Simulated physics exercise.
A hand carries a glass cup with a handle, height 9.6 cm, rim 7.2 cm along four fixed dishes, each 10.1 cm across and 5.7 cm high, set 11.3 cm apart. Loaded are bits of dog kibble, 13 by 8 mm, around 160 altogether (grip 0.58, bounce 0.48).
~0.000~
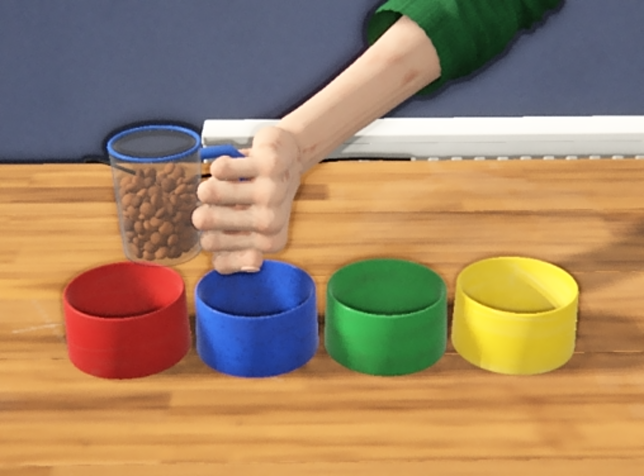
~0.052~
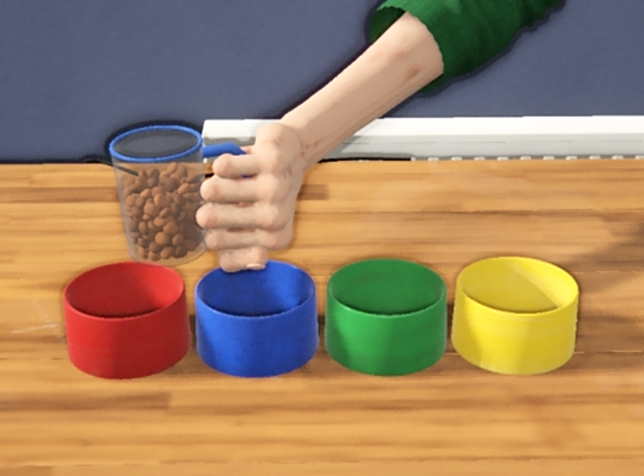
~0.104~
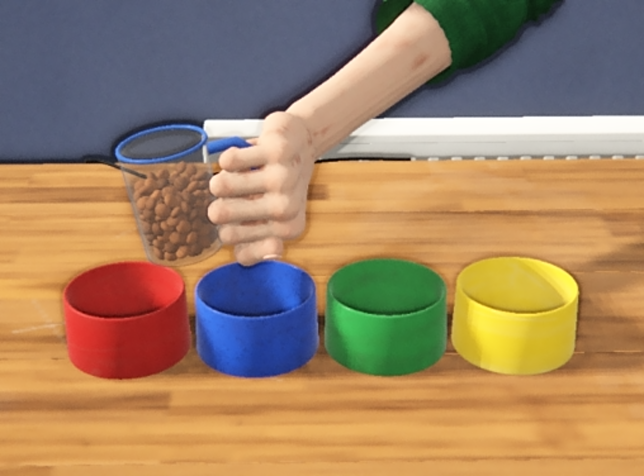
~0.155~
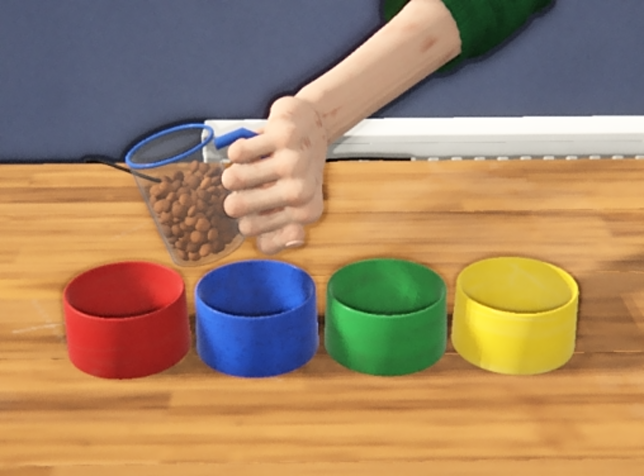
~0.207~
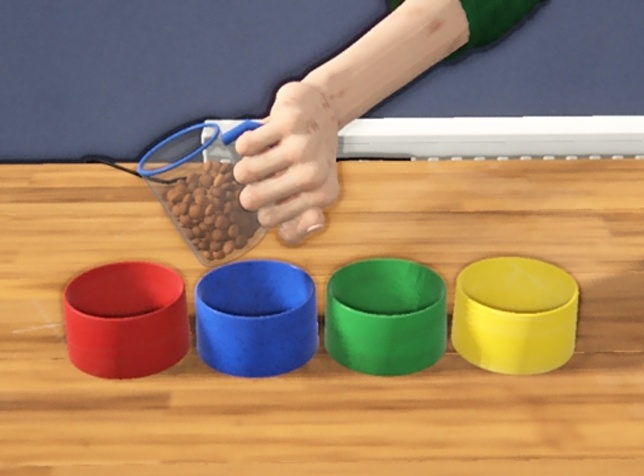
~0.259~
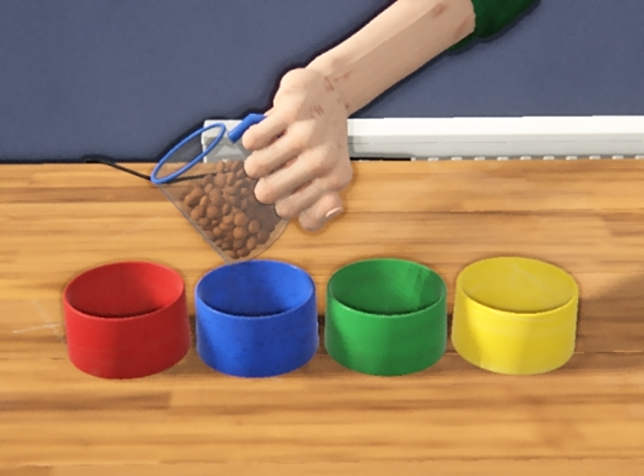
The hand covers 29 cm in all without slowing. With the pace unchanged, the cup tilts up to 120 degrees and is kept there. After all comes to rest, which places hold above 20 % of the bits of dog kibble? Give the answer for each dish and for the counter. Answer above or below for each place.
Red: Below, blue: Below, green: Above, yellow: Below, counter: Below.
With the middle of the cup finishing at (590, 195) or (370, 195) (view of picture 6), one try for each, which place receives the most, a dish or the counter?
Try 1 - green; try 2 - blue.
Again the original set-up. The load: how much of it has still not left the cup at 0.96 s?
It comes to about 40 percent.
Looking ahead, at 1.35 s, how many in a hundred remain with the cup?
About 0 percent of the load.
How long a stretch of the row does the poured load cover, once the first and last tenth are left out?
It spans about 7 centimetres along the dishes.
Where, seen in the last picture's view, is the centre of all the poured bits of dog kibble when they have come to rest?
Est. centre at rest: (393, 327) px.
After 0.68 s, tilt 106 degrees; cup holds 100 %.
Then, at 0.96 s, tilt 120 degrees; cup holds 40 %, blue 5 %, green 55 %.
After 1.35 s, tilt 120 degrees; cup holds 0 %, blue 5 %, green 80 %.
By 2.0 s all is still; red 0 %, blue 5 %, green 80 %, yellow 0 %, counter 15 %.
